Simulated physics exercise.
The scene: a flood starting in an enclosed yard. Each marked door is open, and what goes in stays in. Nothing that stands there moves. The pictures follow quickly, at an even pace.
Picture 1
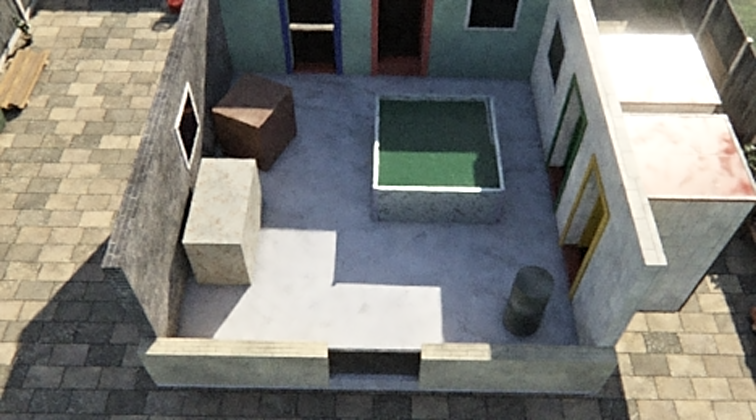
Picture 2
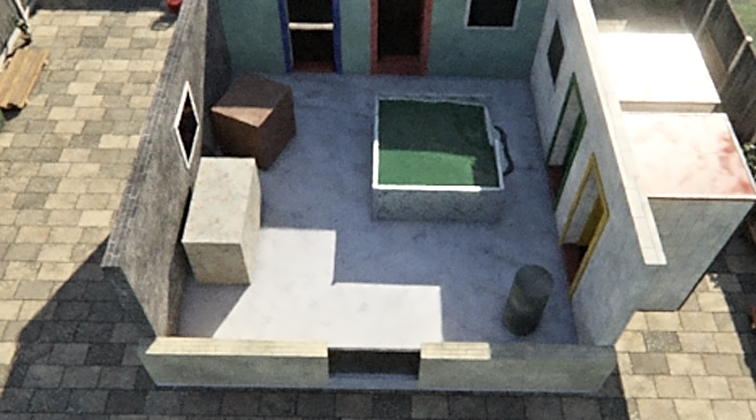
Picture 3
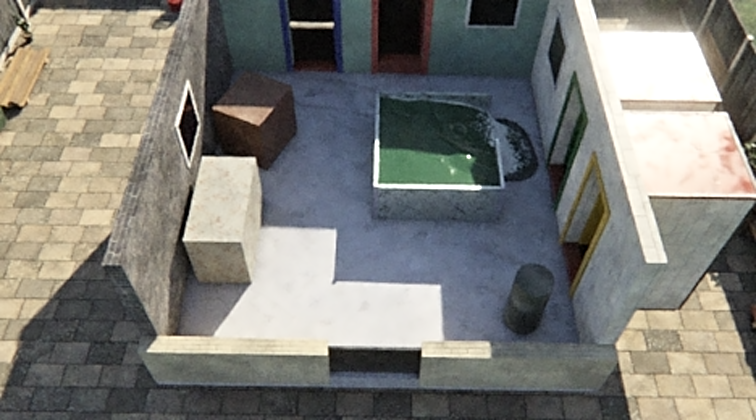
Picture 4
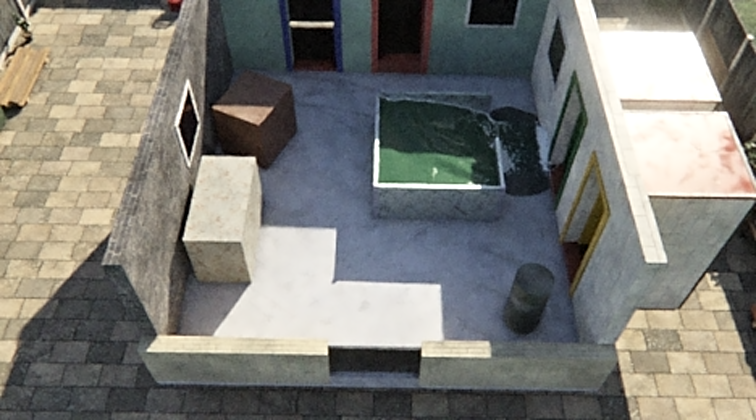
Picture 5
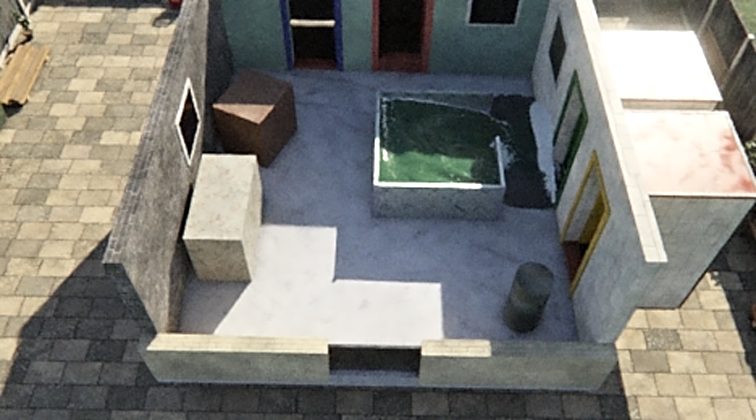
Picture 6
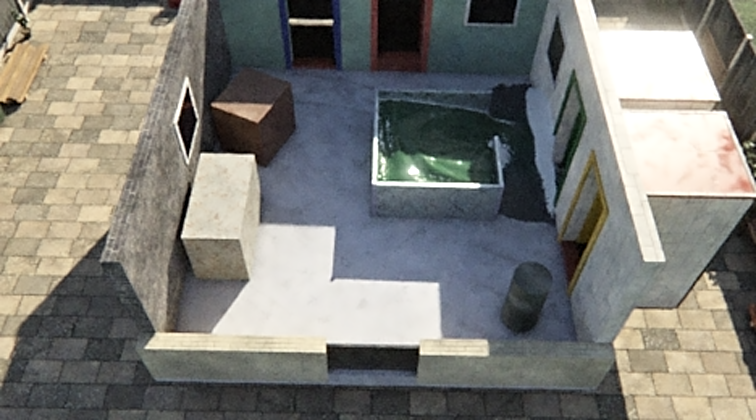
Green water poured out through the right side of a raised tank in a walled yard, spread across the floor to the nearby wall, then crept along it while the boxes and barrel stayed still.
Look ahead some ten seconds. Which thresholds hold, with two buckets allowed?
One by one: The red door stays under that; the blue door takes more than that; the green door takes more than that; the yellow door stays under that.
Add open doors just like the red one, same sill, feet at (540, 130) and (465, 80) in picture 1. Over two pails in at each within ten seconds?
In turn: Passes that mark, is under.
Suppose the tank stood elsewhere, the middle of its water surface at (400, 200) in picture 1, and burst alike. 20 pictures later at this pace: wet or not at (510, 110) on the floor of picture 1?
Answer: Covered.
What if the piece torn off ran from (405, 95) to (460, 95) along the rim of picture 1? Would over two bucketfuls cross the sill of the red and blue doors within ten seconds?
One by one: Red door floods; blue door floods.
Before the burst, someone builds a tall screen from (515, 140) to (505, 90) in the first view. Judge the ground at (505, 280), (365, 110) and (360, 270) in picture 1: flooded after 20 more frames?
As listed: Awash, wet, dry.
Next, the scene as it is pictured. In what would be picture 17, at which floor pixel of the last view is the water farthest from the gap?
Close to (572, 365).
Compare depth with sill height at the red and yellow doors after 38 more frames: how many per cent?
About 20 and 30 per cent.
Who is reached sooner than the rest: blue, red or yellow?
First comes the door marked yellow.
A moment on, water covers 15 % of the floor; the red door not reached, the blue door not reached, the green door over two buckets in, the yellow door wet at the sill, nothing in.
Next, water covers 35 % of the floor; the red door wet at the sill, nothing in, the blue door not reached, the green door far over two buckets in, the yellow door wet at the sill, nothing in.
Then, water covers 60 % of the floor; the red door wet at the sill, nothing in, the blue door wet at the sill, nothing in, the green door far over two buckets in, the yellow door wet at the sill, nothing in.
Later, water covers 85 % of the floor; the red door wet at the sill, nothing in, the blue door under two buckets in, the green door far over two buckets in, the yellow door wet at the sill, nothing in.
In the end, water covers 95 % of the floor; the red door wet at the sill, nothing in, the blue door over two buckets in, the green door far over two buckets in, the yellow door wet at the sill, nothing in.
